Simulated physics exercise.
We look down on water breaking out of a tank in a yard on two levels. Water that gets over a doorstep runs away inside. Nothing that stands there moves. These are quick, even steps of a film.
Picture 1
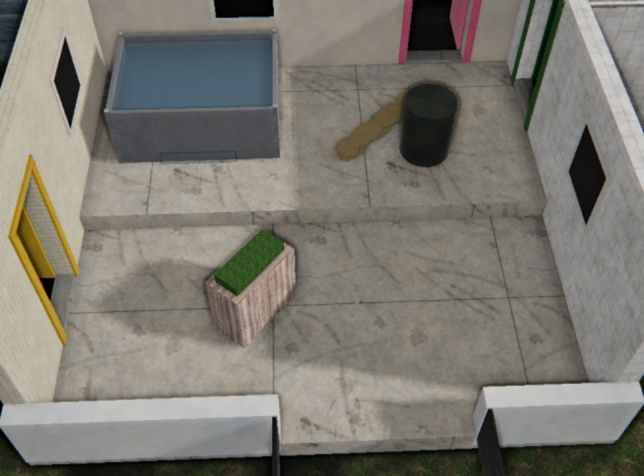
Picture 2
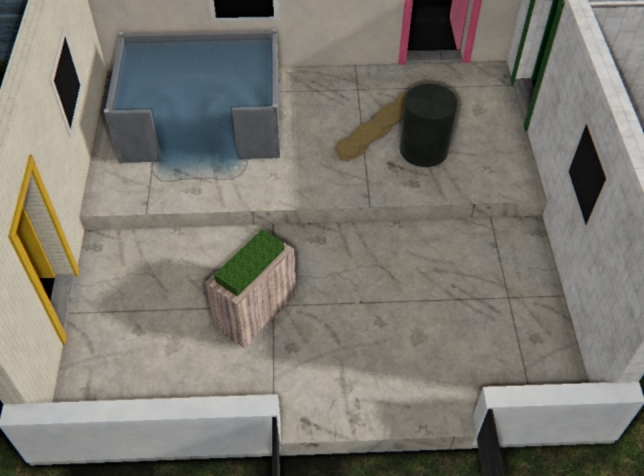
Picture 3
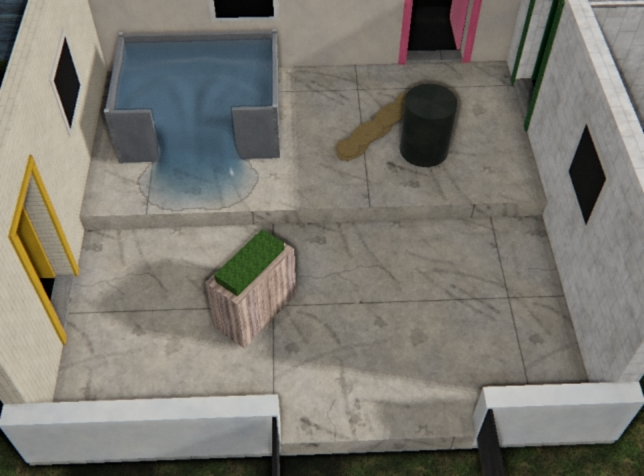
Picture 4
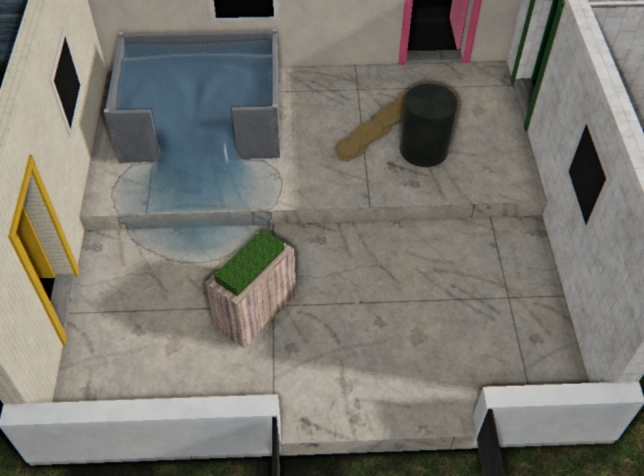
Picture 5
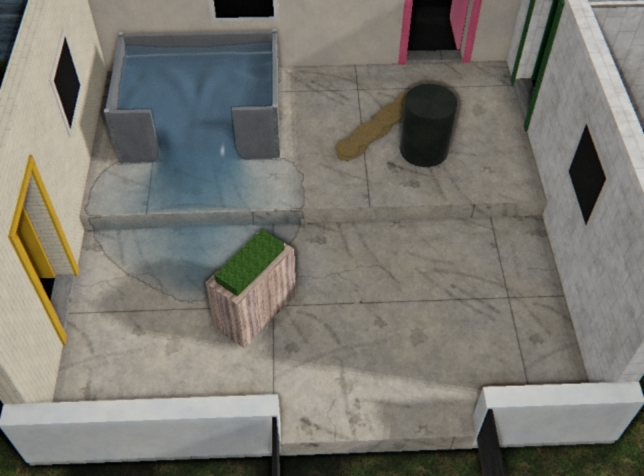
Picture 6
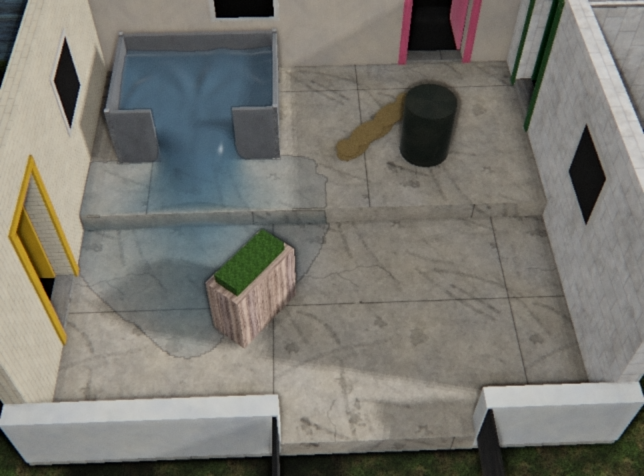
In a walled yard on two levels, an open grey tank at the upper left stands full and still, with a striped, green-topped block below it. A gap opens in its front wall and water pours out, fanning across the upper paving, then over the step and around the block.
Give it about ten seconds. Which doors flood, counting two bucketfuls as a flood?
In the end: The yellow door lets in a lot; the pink door admits no more than that; the green door admits no more than that.
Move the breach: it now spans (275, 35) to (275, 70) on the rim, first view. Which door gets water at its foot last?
The yellow door.
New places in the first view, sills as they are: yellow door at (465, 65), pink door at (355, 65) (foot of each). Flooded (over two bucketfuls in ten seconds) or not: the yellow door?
Yellow door is under.
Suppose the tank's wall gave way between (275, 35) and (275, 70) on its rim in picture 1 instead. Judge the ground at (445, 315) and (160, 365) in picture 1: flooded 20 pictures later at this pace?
In turn: Awash, free of water.
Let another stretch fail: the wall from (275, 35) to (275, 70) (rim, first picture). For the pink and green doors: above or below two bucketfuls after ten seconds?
In short: The pink one passes that mark; the green one goes over.
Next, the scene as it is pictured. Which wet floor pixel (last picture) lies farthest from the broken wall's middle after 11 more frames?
I would point to (506, 415).
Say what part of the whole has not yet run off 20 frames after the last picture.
Near 94 in a hundred.
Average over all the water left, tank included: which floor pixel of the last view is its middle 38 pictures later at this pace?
Near (271, 263).
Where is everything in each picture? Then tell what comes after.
In the first picture, the open tank at (195, 74) is whole and still.
In the second picture, the front is at (158, 171), out from the gap at (197, 140).
In the third picture, the front is at (163, 203), out from the gap at (197, 143).
In the fourth picture, the front is at (184, 258), out from the gap at (197, 144).
In the fifth picture, water pours out at (197, 144) and has run to (181, 296).
In the sixth picture, water pours out at (197, 144) and has run to (177, 349).
A moment on, water covers 35 % of the floor; the yellow door under two buckets in, the pink door not reached, the green door not reached.
Next, water covers 50 % of the floor; the yellow door over two buckets in, the pink door not reached, the green door not reached.
Then, water covers 60 % of the floor; the yellow door far over two buckets in, the pink door not reached, the green door not reached.
Later, water covers 60 % of the floor; the yellow door far over two buckets in, the pink door not reached, the green door not reached.
In the end, water covers 60 % of the floor; the yellow door far over two buckets in, the pink door not reached, the green door not reached.
